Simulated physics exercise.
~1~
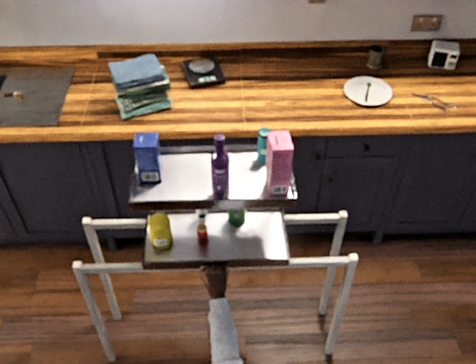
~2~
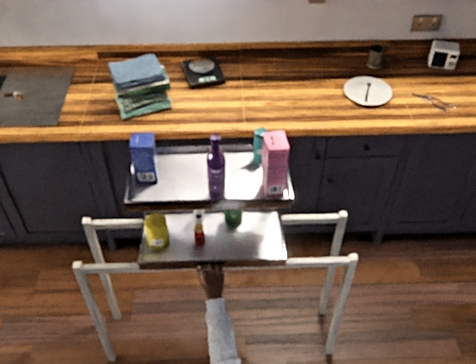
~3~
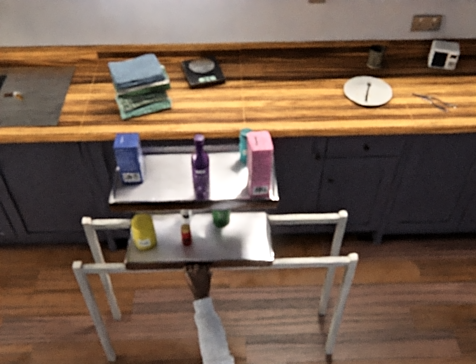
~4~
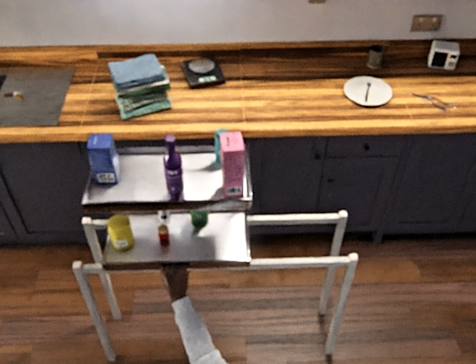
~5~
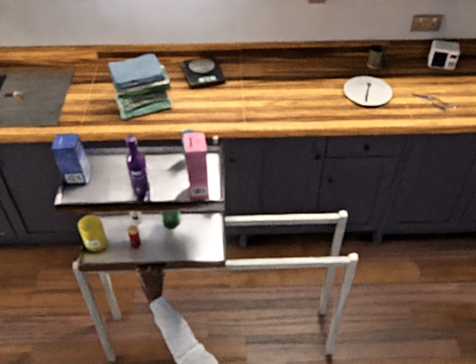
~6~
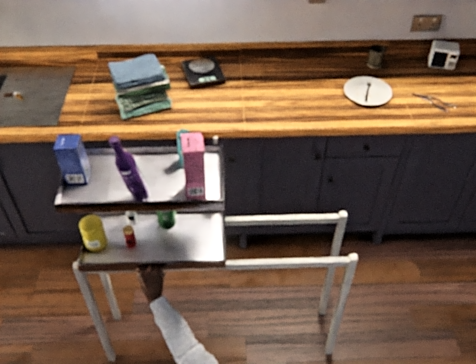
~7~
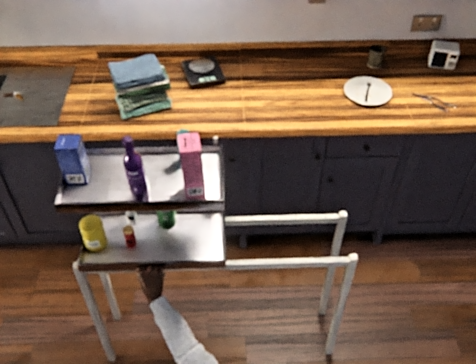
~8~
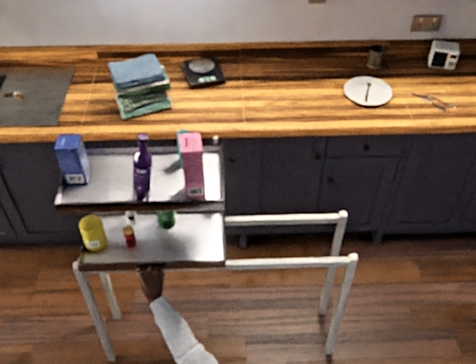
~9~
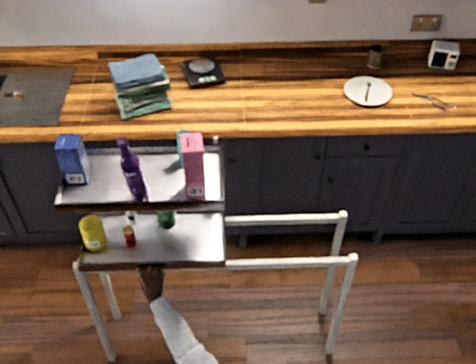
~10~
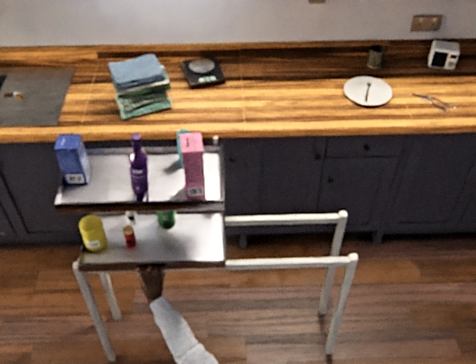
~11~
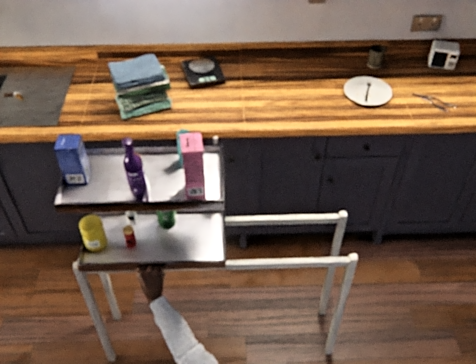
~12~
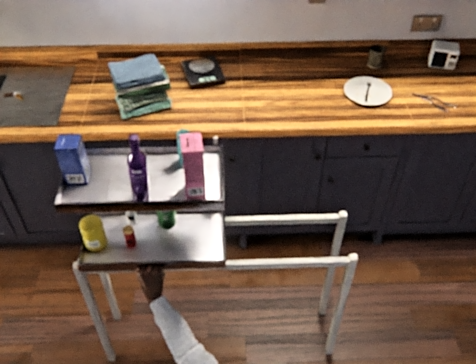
A two-level tray of bottles, cartons and jars slid left along white rails, a hand beneath it, until it stopped sharply at the left end; the tall purple bottle rocked back and forth, then settled, and everything was left standing.
